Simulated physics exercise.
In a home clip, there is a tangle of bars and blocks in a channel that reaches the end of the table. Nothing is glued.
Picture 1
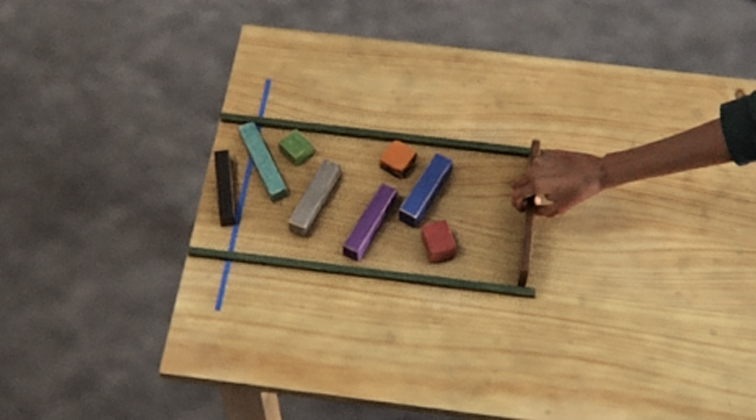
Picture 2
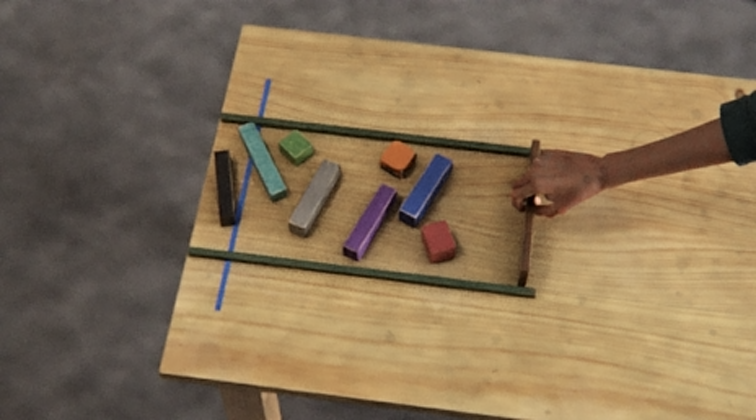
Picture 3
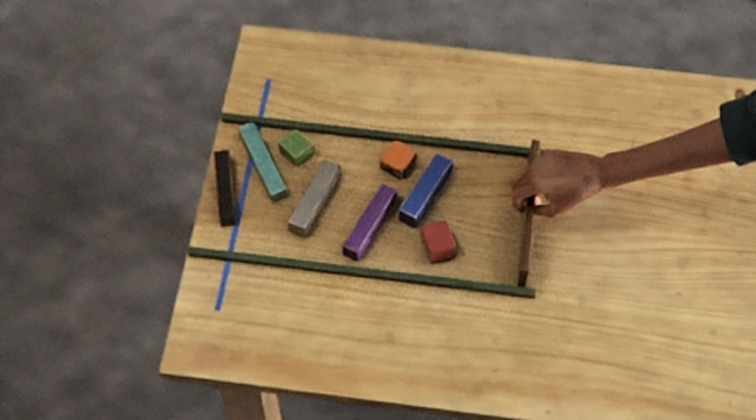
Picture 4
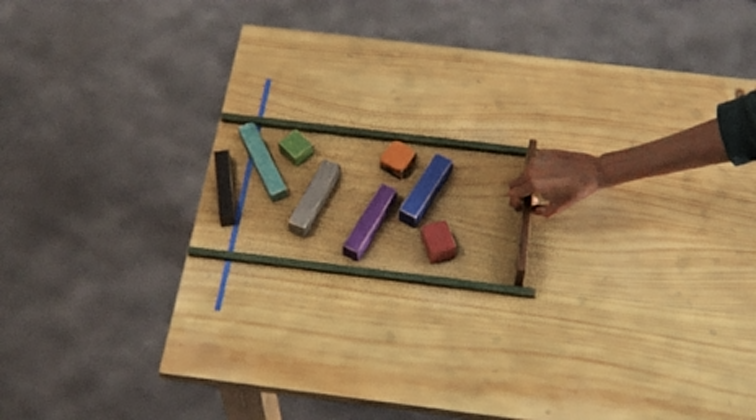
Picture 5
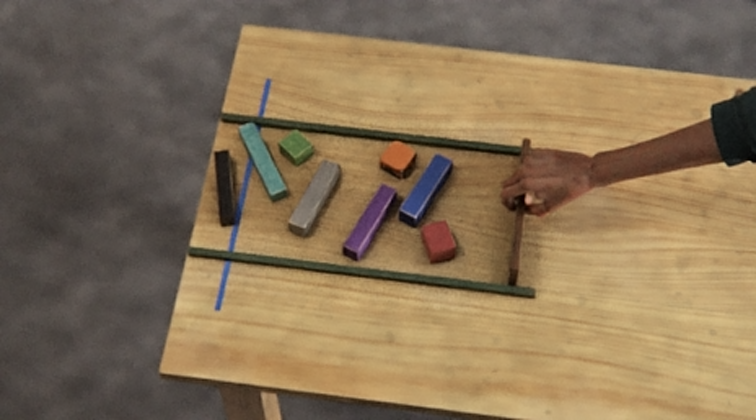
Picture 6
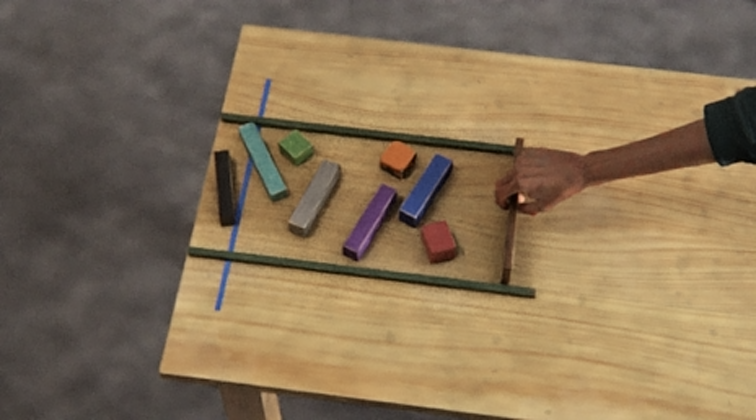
A hand slides a wooden board slightly left between two rails, toward still colored blocks.
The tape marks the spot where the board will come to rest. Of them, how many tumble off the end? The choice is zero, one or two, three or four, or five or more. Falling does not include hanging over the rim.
Turns out three or four get pushed past the edge and drop.
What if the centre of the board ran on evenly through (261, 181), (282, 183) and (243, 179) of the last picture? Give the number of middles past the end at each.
First 3, then 2, then 4.
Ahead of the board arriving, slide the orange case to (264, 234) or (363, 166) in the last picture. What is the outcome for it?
Taking the places in order, the piece ends up below and stays up.
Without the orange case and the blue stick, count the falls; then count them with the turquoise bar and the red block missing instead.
Going first to second: 2 and 3.
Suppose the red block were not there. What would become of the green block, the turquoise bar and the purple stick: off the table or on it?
Result - green block: Gone; turquoise bar: Gone; purple stick: Up.
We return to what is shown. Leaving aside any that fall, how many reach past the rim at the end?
I get 2.
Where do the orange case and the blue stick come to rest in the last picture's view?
The orange case ends up near (222, 140), and the blue stick near (238, 168).
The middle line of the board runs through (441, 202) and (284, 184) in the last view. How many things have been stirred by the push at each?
At the first spot 2, then 8.
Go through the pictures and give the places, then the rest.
The first frame shows black bar (225, 188); turquoise bar (262, 161); green block (296, 148); board (529, 212); tape (244, 189).
The second frame shows turquoise bar (262, 161); board (529, 212).
The third frame shows green block (296, 148); orange case (398, 160).
The fourth frame shows black bar (225, 188); purple stick (370, 222).
The fifth frame shows turquoise bar (262, 161); grey bar (315, 198).
The sixth frame shows black bar (225, 188); turquoise bar (262, 161); green block (296, 148); board (512, 211); tape (244, 189).
Soon after, none off yet; black bar at rest near (225, 188); turquoise bar at rest near (262, 161); green block at rest near (296, 148).
At rest, the number that fall off is three or four; fallen, grey bar, green block, turquoise bar and black bar.
